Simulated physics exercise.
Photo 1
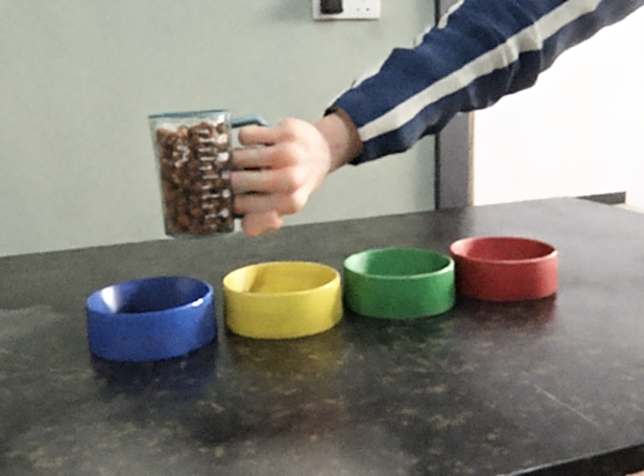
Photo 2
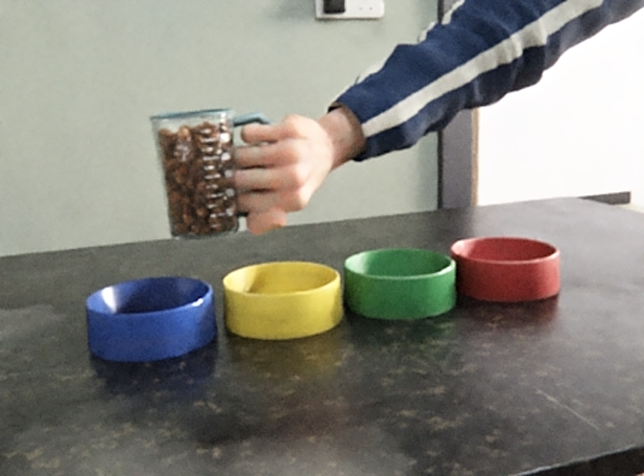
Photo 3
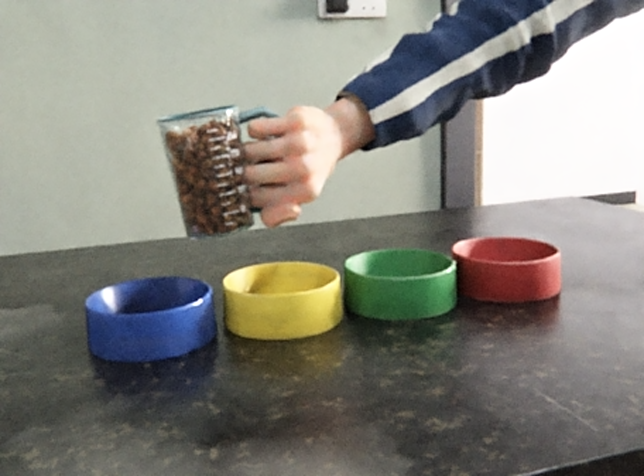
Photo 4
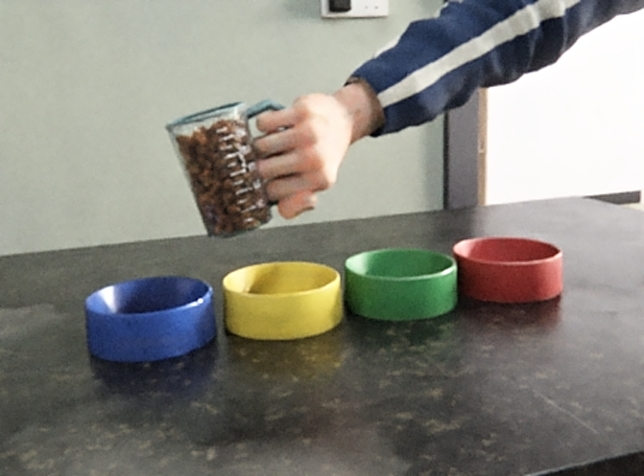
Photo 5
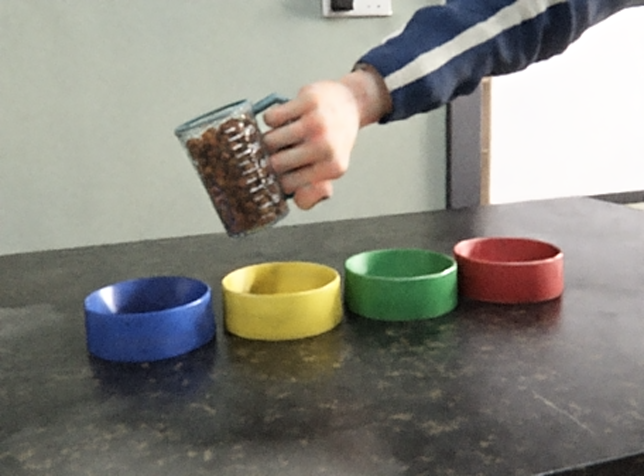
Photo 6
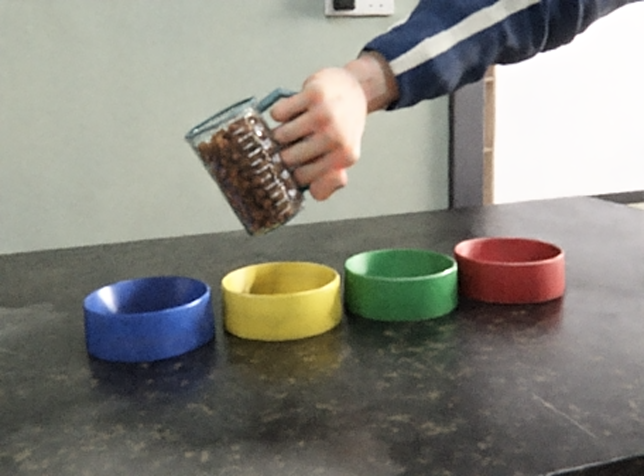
A hand moves a clear cup of brown pieces right above four coloured dishes, tilting it left.
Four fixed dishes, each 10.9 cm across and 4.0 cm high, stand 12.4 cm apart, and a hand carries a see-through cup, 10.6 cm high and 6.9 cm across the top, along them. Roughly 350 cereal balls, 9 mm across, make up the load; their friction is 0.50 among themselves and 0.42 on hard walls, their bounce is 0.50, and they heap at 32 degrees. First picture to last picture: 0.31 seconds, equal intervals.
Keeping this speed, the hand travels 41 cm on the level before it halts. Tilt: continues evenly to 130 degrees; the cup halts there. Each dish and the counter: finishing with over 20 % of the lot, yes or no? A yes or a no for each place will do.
Red dish - no; blue dish - no; green dish - yes; yellow dish - no; counter - no.
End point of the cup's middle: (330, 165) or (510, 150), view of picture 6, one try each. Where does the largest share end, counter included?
First try: Yellow; second try: Green.
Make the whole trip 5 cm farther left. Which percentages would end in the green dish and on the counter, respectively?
I'd expect green at 60 and the counter at 10.
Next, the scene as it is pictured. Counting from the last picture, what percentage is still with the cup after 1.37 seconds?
Reading: Approx. 0 %.
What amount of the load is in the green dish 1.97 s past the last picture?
Some 85 per cent.
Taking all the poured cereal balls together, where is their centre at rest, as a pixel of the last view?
Close to pixel (403, 284).
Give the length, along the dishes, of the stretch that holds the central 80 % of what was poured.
It spans about 8 centimetres along the dishes.
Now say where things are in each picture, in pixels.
In the first frame, cup at (195, 174), tilt 0 degrees, lip at (150, 116), moved 0.0 cm; middle of the pieces at (192, 175); blue dish at (150, 295); yellow dish at (281, 278); green dish at (398, 262); red dish at (502, 249).
In the second frame, cup at (199, 173), tilt 2 degrees, lip at (152, 117), moved 0.3 cm; middle of the pieces at (196, 175).
In the third frame, cup at (209, 173), tilt 7 degrees, lip at (158, 121), moved 1.3 cm; middle of the pieces at (207, 175).
In the fourth frame, cup at (223, 171), tilt 13 degrees, lip at (167, 126), moved 2.6 cm; middle of the pieces at (221, 174).
In the fifth frame, cup at (236, 170), tilt 20 degrees, lip at (176, 131), moved 3.8 cm; middle of the pieces at (234, 172).
In the sixth frame, cup at (249, 169), tilt 26 degrees, lip at (186, 137), moved 5.1 cm; middle of the pieces at (248, 171); blue dish at (148, 295); yellow dish at (280, 278); green dish at (400, 264); red dish at (508, 250).
Then, 0.82 s after the last picture, tilt 111 degrees; cup holds 80 %, green 5 %, yellow 5 %.
Then, 1.37 s after the last picture, tilt 130 degrees; cup holds 0 %, green 85 %, yellow 5 %.
Then, 1.97 s after the last picture, tilt 130 degrees; cup holds 0 %, green 85 %, yellow 5 %.
In the end, red 0 %, blue 0 %, green 85 %, yellow 5 %, counter 10 %.
